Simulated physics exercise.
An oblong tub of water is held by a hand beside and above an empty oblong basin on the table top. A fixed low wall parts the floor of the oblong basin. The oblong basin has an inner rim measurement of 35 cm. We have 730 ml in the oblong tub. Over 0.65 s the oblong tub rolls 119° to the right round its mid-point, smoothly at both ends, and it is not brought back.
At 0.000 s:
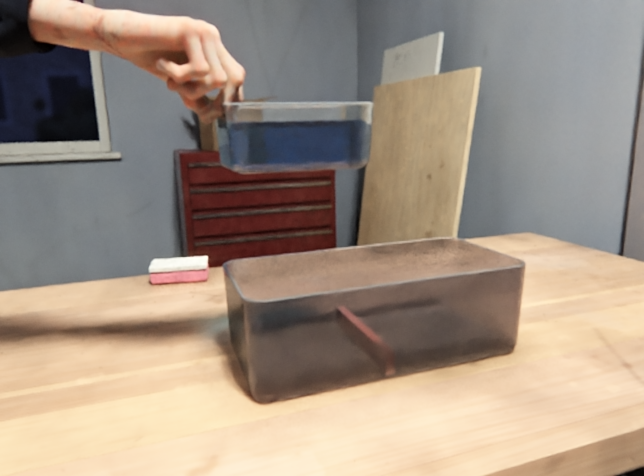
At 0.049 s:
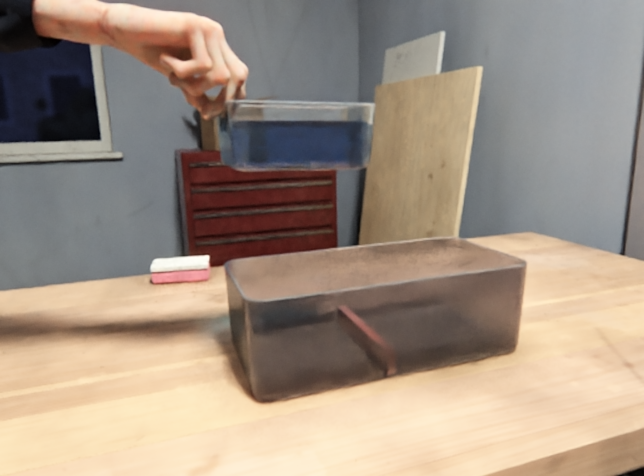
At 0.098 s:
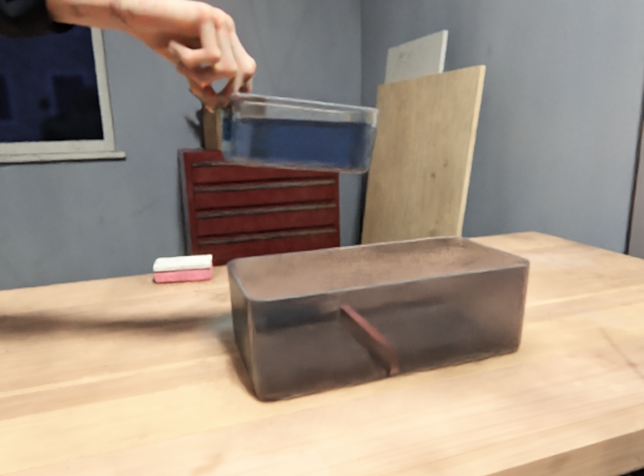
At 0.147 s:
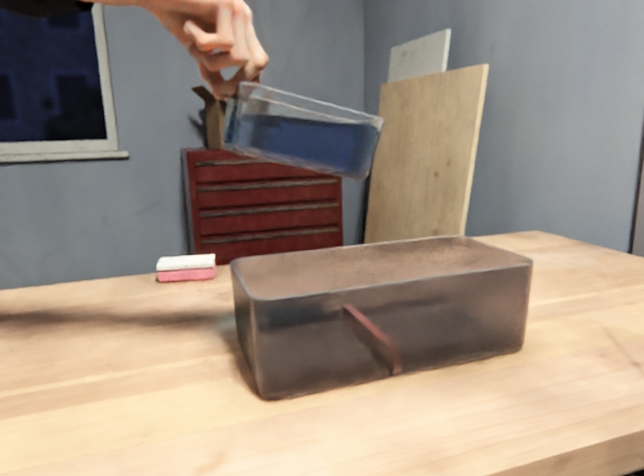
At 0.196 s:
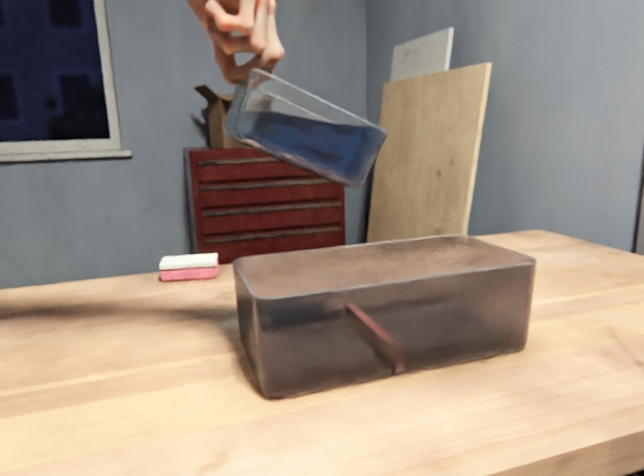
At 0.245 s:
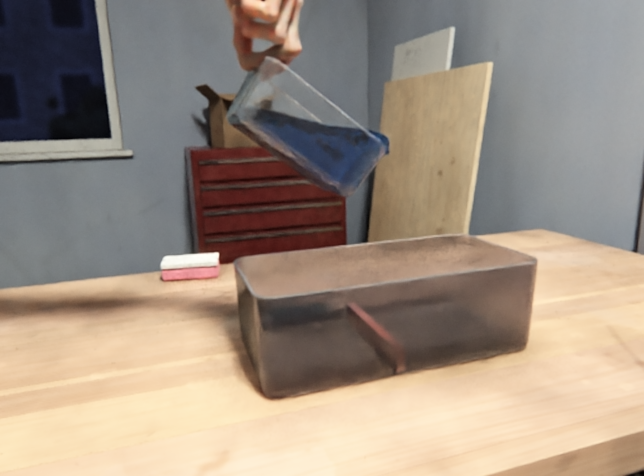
In the video, a hand holds a clear oblong tub of blue liquid above a larger oblong basin on a wooden table, then tilts it steadily down to the right until the liquid reaches the lower edge.
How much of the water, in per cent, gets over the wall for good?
71 %.
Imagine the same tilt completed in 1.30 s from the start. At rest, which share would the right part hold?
That would give about 75 percent.
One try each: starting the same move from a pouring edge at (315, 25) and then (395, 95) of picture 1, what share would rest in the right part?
In order, 60 and 75 per cent.
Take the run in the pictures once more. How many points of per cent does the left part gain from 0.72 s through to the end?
Some 6 per cent.
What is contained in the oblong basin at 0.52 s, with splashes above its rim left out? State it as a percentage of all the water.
I'd estimate some 56 percent of the liquid.
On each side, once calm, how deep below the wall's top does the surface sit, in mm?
Left roughly 22 mm; right roughly 12 mm.
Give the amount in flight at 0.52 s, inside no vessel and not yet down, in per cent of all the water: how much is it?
At that moment, about 38 percent.
By 0.52 s the tilt is 107° and 6 per cent is still to pour, 0 is left of the wall and 55 right of it.
By 0.72 s the tilt is 119° and 0 per cent is still to pour, 21 is left of the wall and 72 right of it.
By 0.92 s the tilt is 119° and 0 per cent is still to pour, 26 is left of the wall and 72 right of it.
By 1.15 s the tilt is 119° and 0 per cent is still to pour, 27 is left of the wall and 71 right of it.
At rest 27 per cent lies left of the wall, 71 right of it and 2 outside.
